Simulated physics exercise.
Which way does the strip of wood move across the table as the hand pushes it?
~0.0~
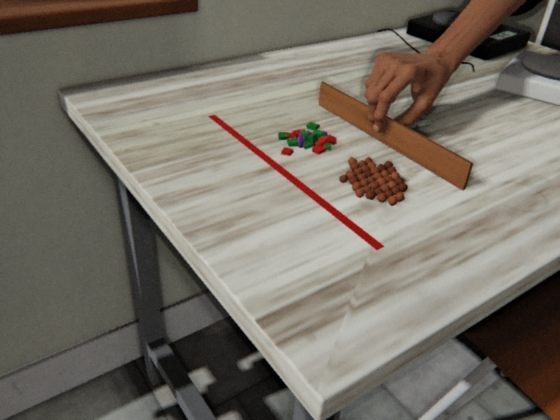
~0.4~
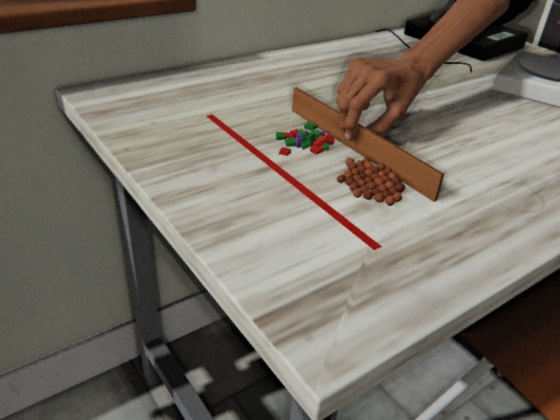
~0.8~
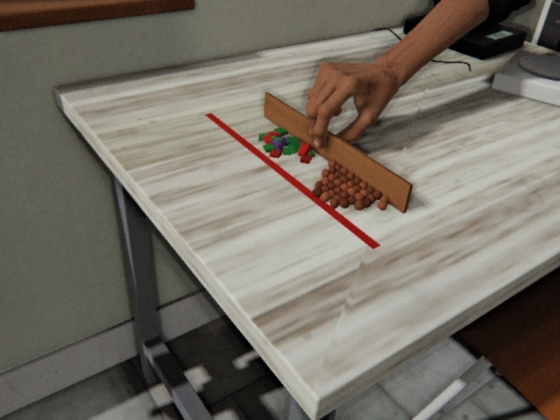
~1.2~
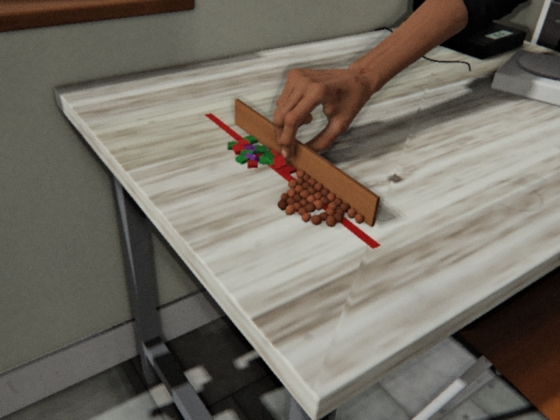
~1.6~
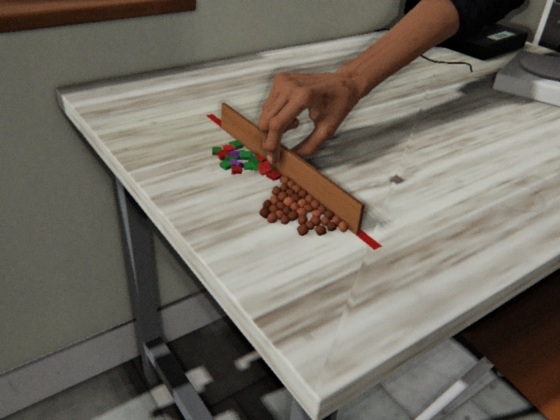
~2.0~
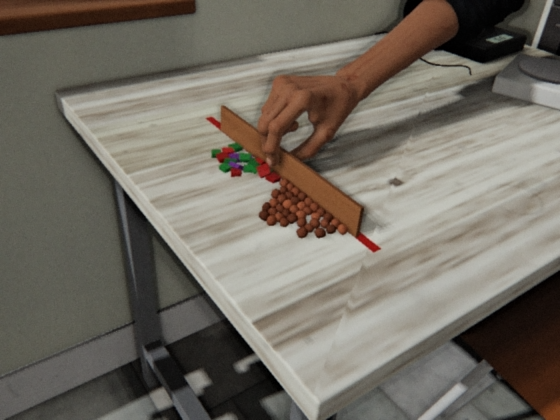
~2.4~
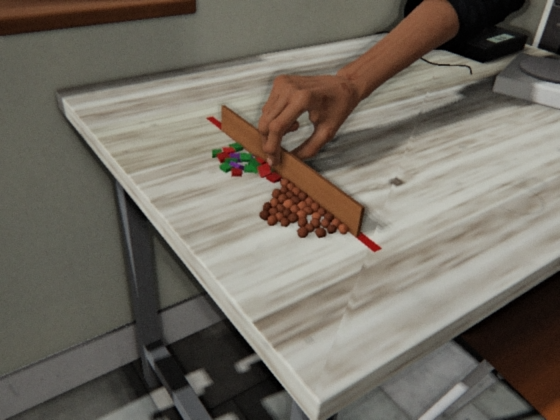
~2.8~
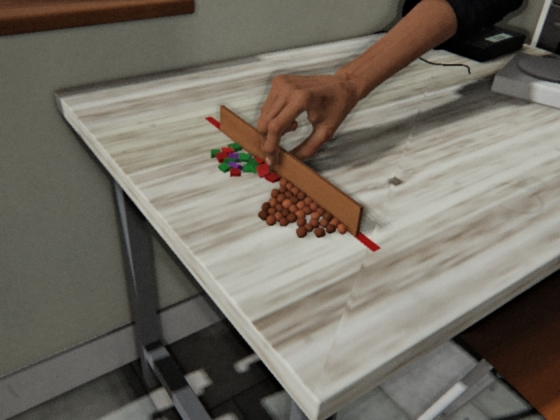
The strip of wood moves to the left, until it stops at the red tape.
